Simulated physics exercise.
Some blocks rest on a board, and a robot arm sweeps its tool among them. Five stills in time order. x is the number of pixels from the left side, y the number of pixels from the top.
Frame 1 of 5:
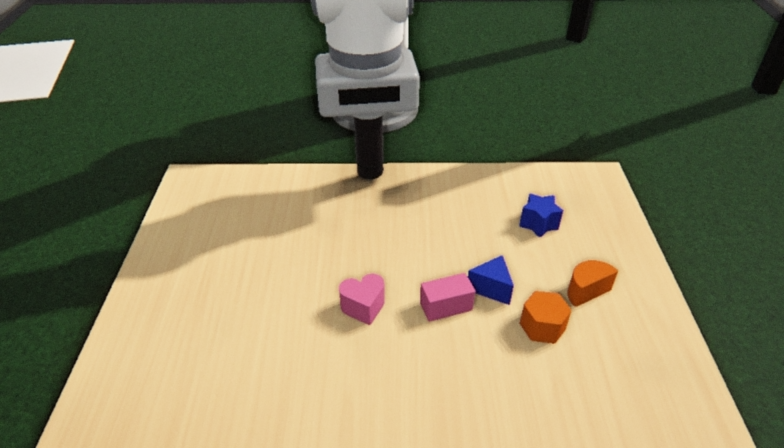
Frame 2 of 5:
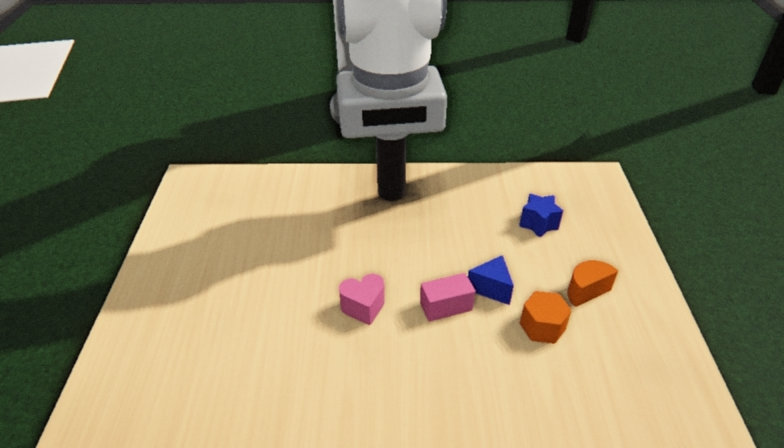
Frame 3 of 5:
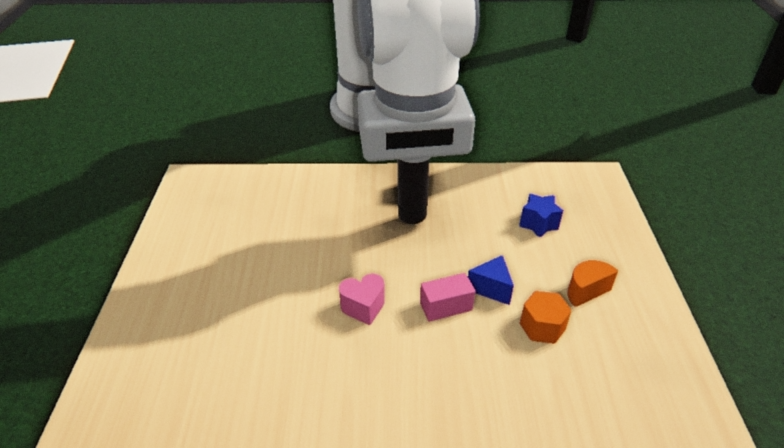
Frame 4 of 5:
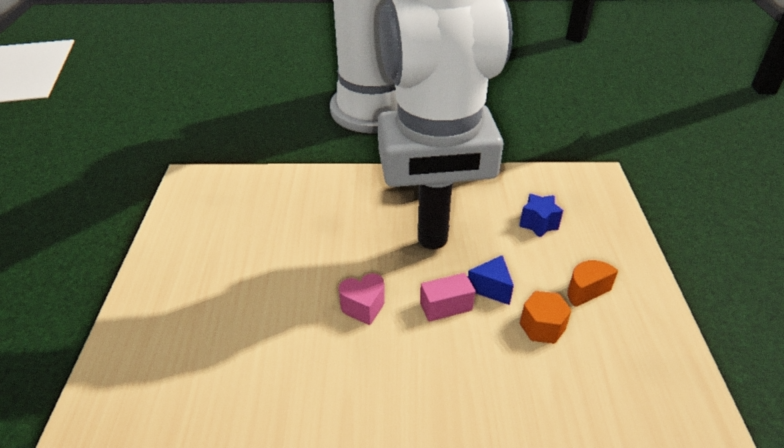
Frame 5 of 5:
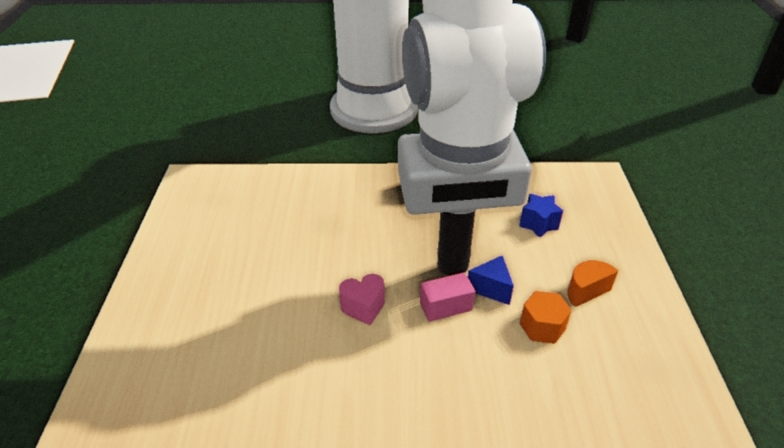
In this clip, a robot arm moves its black tool forward and to the right over a wooden board, nearing a pink rectangular block and a blue triangular one, while the pink, blue and orange blocks stay still.
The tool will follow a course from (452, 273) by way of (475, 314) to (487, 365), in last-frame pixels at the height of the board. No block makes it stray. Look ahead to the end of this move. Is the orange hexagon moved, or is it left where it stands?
The orange hexagon keeps its place.
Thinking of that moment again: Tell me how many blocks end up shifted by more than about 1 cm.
2.
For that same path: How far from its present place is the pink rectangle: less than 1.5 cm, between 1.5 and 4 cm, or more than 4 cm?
It moves a fair bit, 1.5 to 4 cm.
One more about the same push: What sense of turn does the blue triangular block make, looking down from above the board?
It spins anti-clockwise.
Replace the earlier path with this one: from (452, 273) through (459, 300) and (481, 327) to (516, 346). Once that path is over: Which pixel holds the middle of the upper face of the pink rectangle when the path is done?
About (446, 312).
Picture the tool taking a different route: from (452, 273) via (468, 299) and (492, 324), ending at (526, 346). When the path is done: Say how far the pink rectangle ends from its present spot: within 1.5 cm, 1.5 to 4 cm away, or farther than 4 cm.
Result: 1.5-4 cm.
What follows on the original path. One third of the way, tool at (470, 293); pink rectangle at (450, 298), turned 45° clockwise; blue triangular block at (503, 277), turned 50° anticlockwise.
Two thirds of the way, tool at (482, 324); pink rectangle at (446, 308), turned 85° clockwise; blue triangular block at (506, 279), turned 65° anticlockwise.
At the end, tool at (488, 358); pink rectangle at (446, 308), turned 90° clockwise; blue triangular block at (506, 279), turned 65° anticlockwise; orange hexagon still.
